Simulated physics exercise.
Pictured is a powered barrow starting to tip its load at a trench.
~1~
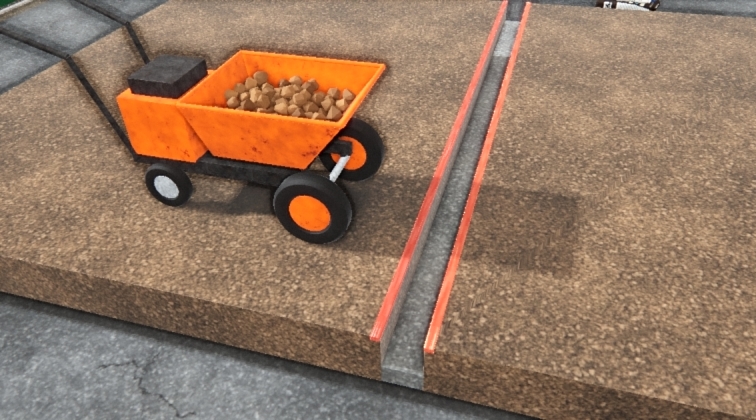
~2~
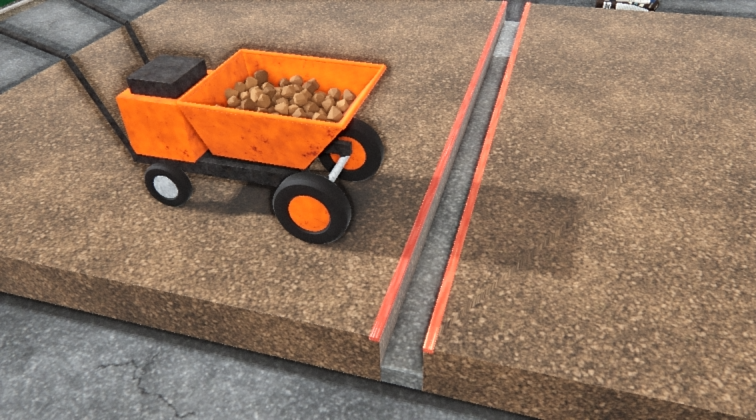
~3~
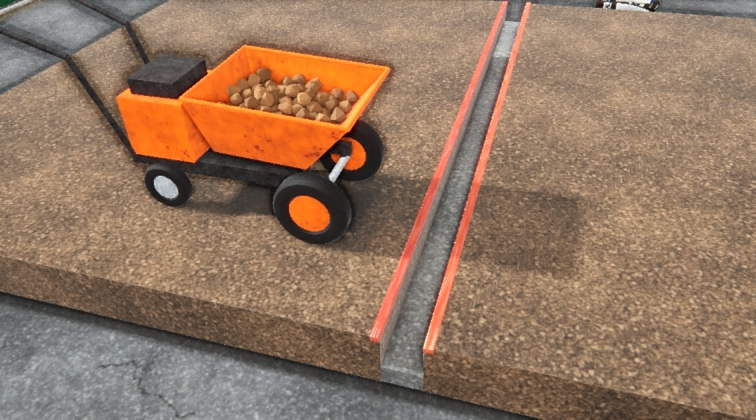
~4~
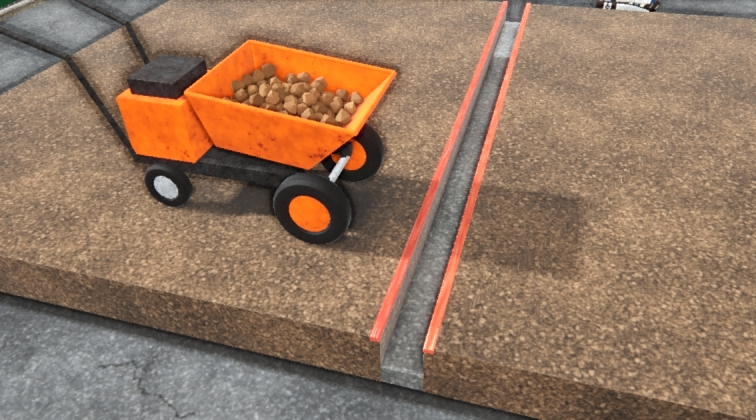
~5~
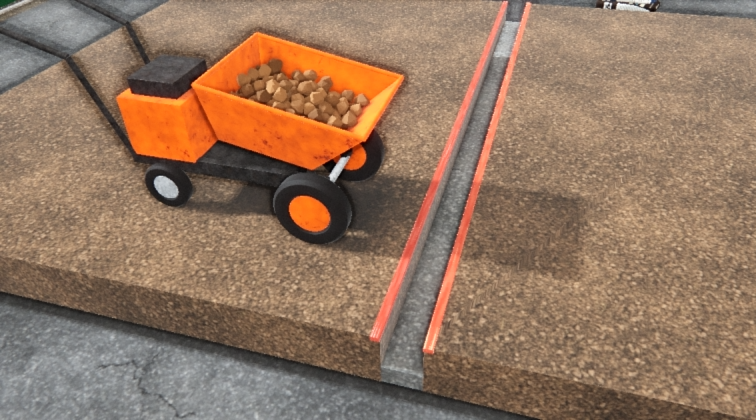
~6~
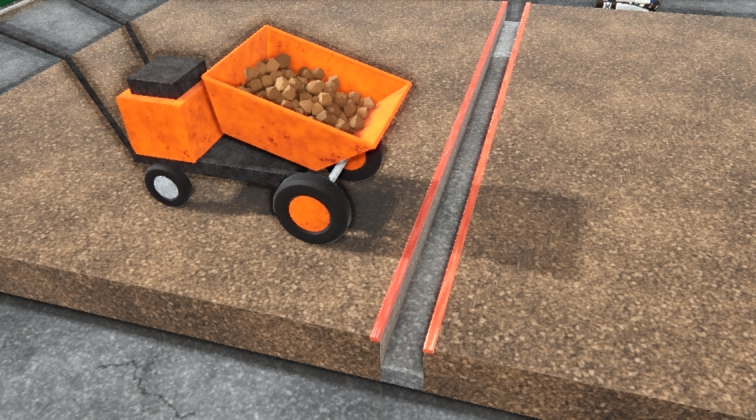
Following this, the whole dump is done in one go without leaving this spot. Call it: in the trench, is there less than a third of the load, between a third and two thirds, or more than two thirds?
Between a third and two thirds of the load is in the trench.
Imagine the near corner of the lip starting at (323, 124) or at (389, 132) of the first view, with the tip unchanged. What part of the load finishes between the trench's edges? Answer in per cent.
About 70 per cent for the first spot and about 0 per cent for the second.
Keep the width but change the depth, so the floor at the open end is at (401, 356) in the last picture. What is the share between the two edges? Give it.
The share would be roughly 40 per cent.
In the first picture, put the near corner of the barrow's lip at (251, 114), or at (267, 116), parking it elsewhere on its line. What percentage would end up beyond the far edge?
First place: Around 0 per cent. Second place: Around 10 per cent.
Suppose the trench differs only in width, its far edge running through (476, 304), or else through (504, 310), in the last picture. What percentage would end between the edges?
Estimated share: Try 1 approx. 90 in a hundred, try 2 approx. 100 in a hundred.
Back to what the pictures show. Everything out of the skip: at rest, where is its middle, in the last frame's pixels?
Roughly at pixel (453, 232).
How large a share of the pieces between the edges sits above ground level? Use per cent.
About 5 %.
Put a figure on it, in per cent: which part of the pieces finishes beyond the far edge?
About 45 per cent.
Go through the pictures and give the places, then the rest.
The first frame shows lip of the skip at (342, 126), level; top of the load at (268, 107), clay clods; first edge of the trench at (394, 288); far edge at (444, 298), the trench under half as wide as the skip, and about as deep as wide.
The second frame shows lip of the skip at (343, 127), level; top of the load at (268, 106).
The third frame shows lip of the skip at (347, 129), tipped barely; top of the load at (271, 105).
The fourth frame shows lip of the skip at (355, 134), tipped a little; top of the load at (265, 90).
The fifth frame shows lip of the skip at (364, 139), tipped a little; top of the load at (272, 86).
The sixth frame shows lip of the skip at (373, 147), tipped clearly; top of the load at (267, 82); first edge of the trench at (394, 288); far edge at (443, 298).
Soon, skip tipped steeply; all in the skip.
A while on, skip tipped right over; about two thirds in the skip; about a quarter in or heaped over the trench; a small part beyond it; a stray few falling.
Towards the end, skip tipped right over; a small part in the skip; about half in or heaped over the trench; about half beyond it.
Finally, skip tipped right over; a stray few in the skip; about half in or heaped over the trench; about half beyond it.
